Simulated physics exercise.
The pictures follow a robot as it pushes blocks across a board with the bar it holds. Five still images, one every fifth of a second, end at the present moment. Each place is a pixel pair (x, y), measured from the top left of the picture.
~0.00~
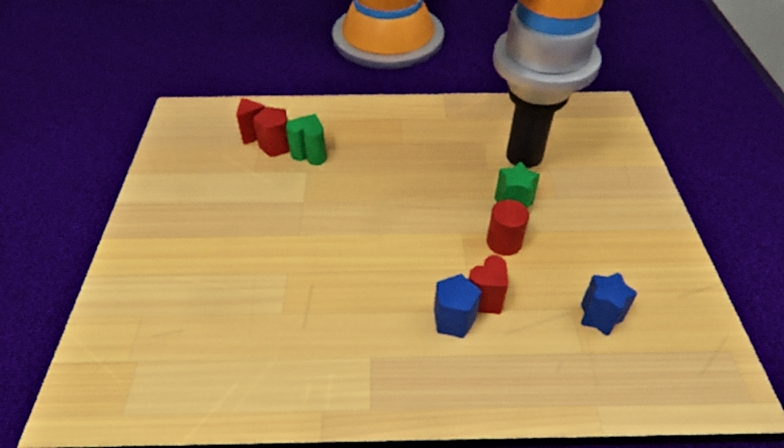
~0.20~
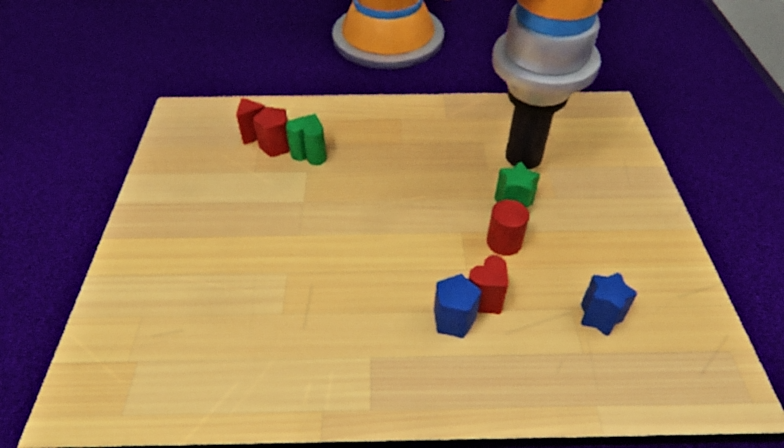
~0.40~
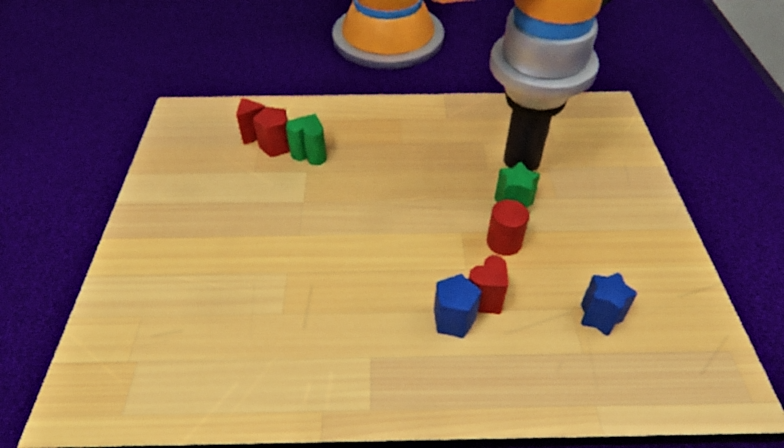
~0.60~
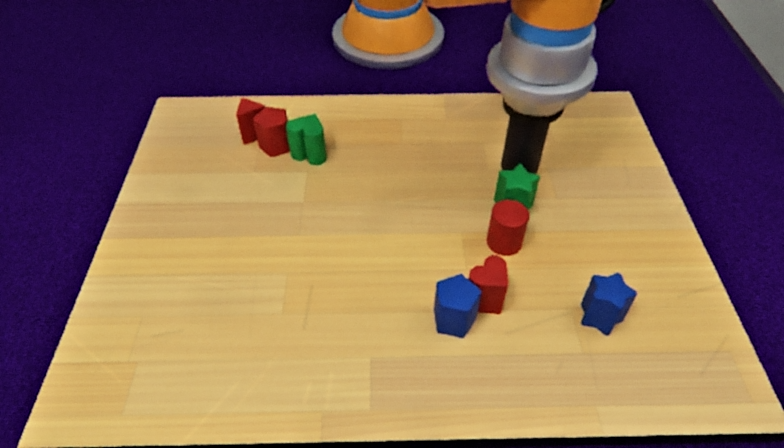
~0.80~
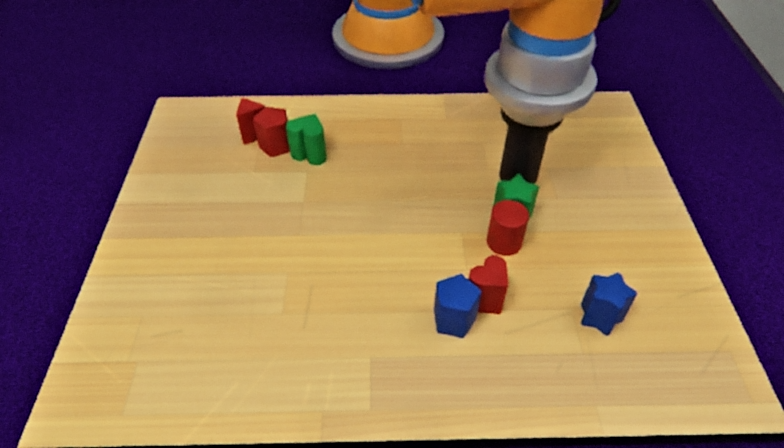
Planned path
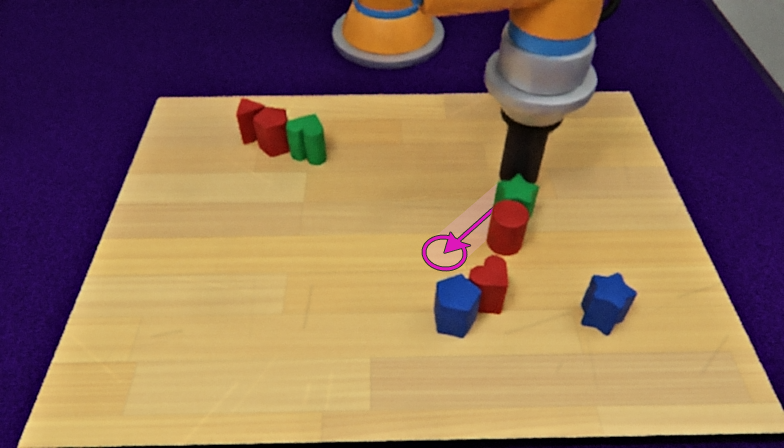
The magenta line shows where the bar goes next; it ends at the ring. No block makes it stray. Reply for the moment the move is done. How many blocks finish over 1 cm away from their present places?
Two blocks move more than 1 cm.
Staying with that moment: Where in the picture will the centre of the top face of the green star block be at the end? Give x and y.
I think it will end close to (479, 242).
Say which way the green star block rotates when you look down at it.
My prediction: CCW.
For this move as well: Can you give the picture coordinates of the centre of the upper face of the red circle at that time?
About (517, 249).
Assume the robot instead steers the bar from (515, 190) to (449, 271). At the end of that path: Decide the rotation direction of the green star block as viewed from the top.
Spins counterclockwise.
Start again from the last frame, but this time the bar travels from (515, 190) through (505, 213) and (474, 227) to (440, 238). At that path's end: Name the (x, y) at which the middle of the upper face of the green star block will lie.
Its top middle will sit at (477, 230).
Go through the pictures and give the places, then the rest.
The first picture shows bar tip at (524, 156); block tops, red heart-shaped block at (491, 272); red circle at (511, 213); green star block at (520, 175).
The second picture shows bar at (524, 157); blocks unchanged.
The third picture shows bar at (522, 161); blocks unchanged.
The fourth picture shows bar at (519, 167); green star block at (520, 177).
The fifth picture shows bar at (518, 177); red heart-shaped block at (491, 272); red circle at (511, 213); green star block at (519, 188).
Path on the board, from (515, 190) directly to (444, 253).
The first path, step by step. One third of the way, bar at (495, 197); red circle at (510, 236); green star block at (501, 210), turned 15° anticlockwise.
Two thirds of the way, bar at (472, 217); red circle at (517, 248); green star block at (487, 227), turned 60° anticlockwise.
At the end, bar at (446, 240); red heart-shaped block in place; red circle at (517, 249); green star block at (479, 242), turned 95° anticlockwise.
